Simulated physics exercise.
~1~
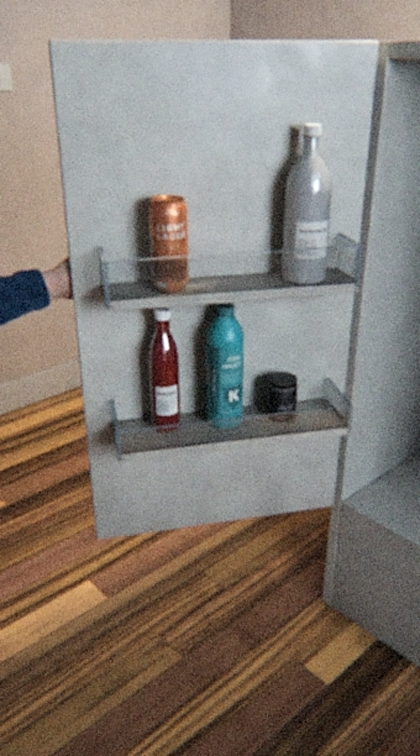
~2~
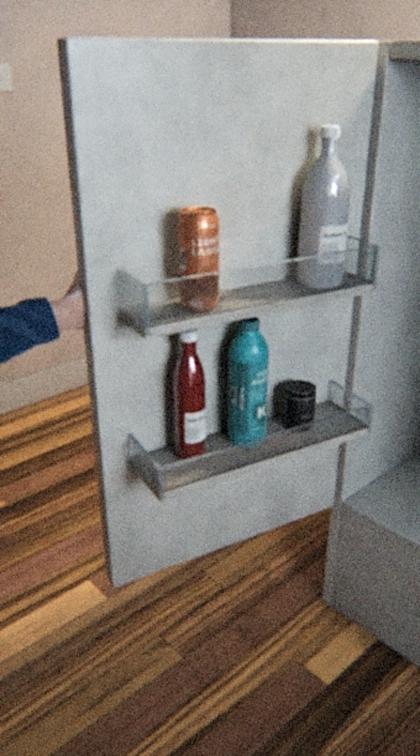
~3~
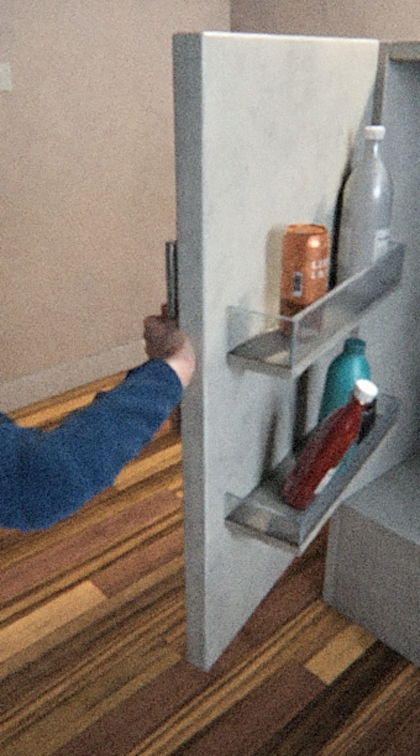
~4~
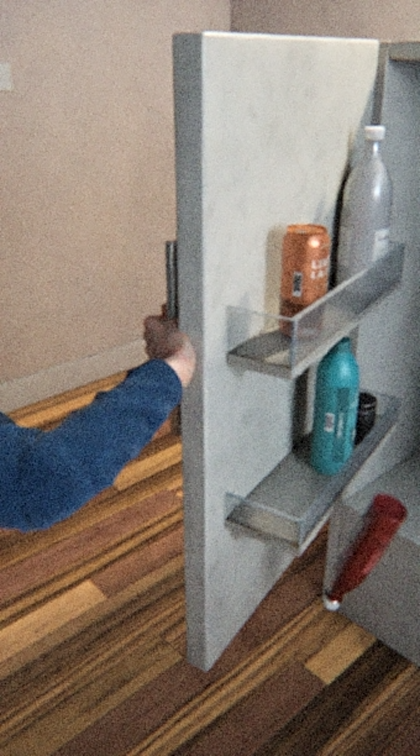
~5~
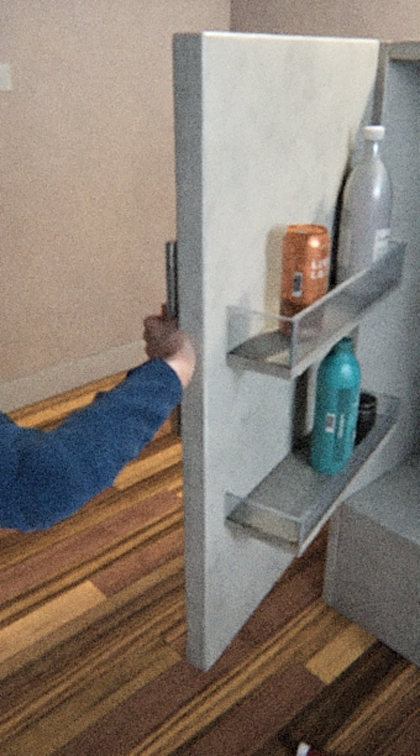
A pale cooler door with two clear-railed racks swings toward the cabinet on the right, a hand in a blue sleeve at its outer edge. The upper rack holds an orange can and a white bottle, and the lower one a red bottle, a turquoise bottle and a black jar. With the door still partly open and held by its handle, the red bottle tips over the lower rail. It drops upside down toward the wooden floor. Finally, only its white cap area shows low in view, while the other four items remain upright in the racks.
